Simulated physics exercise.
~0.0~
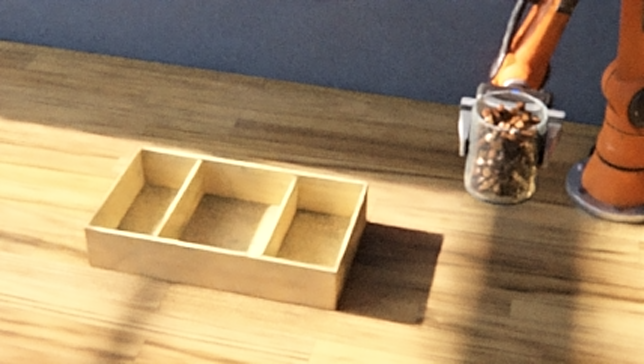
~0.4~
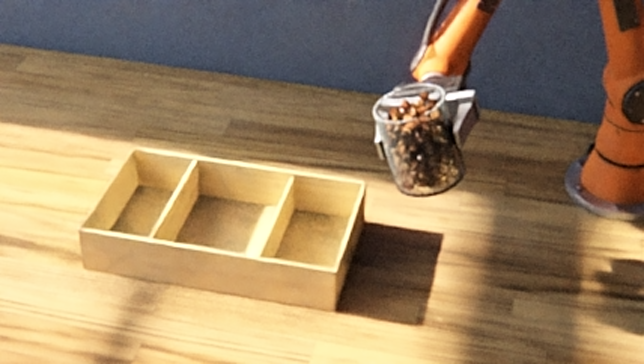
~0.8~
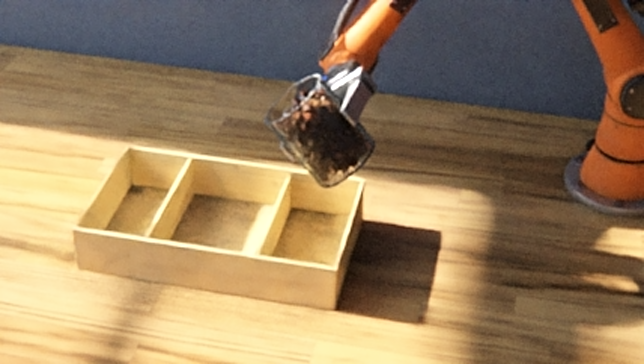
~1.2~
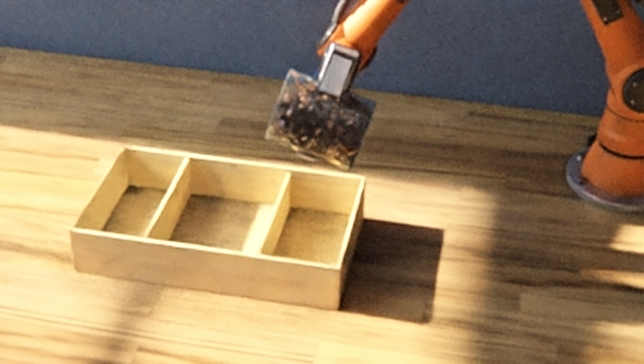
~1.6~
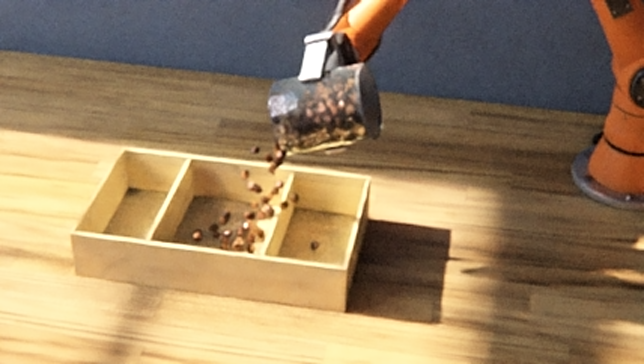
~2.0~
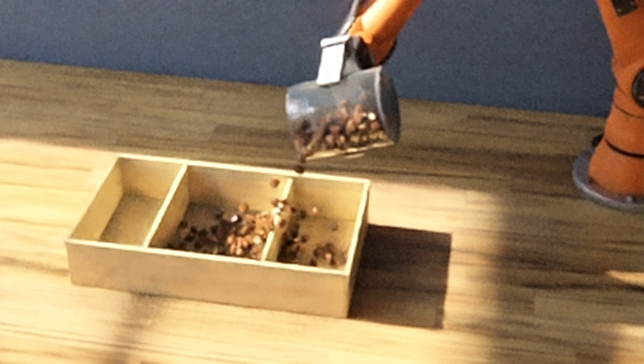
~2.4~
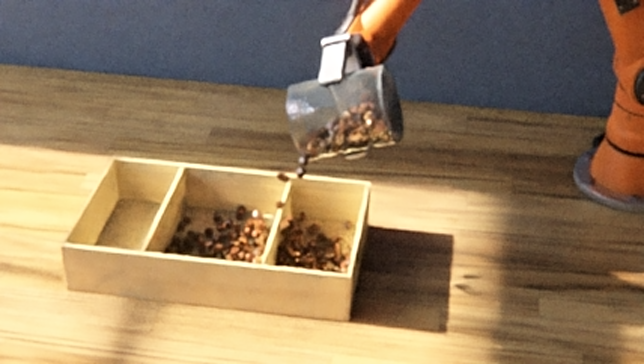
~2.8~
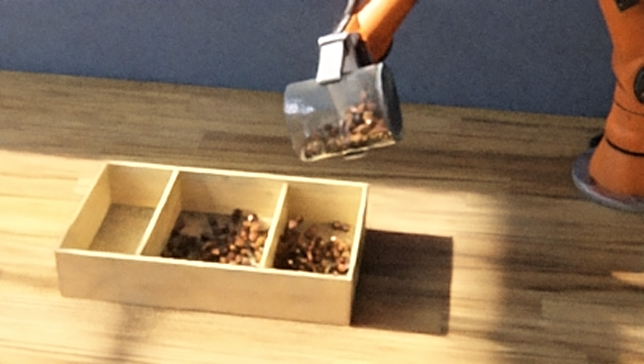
At the start, an orange robot arm holds a clear cup full of small brown pellets upright, to the right of a wooden box with three compartments on a sunlit wooden table. The arm carries the cup left toward the box, tipping it as it goes. Once the cup lies on its side above the box, pellets spill into the middle compartment, with a few landing in the right one. The cup shifts slightly right, and more pellets drop into both. The stream thins and stops, leaving pellets in those two compartments, the left one empty, and some still in the cup.
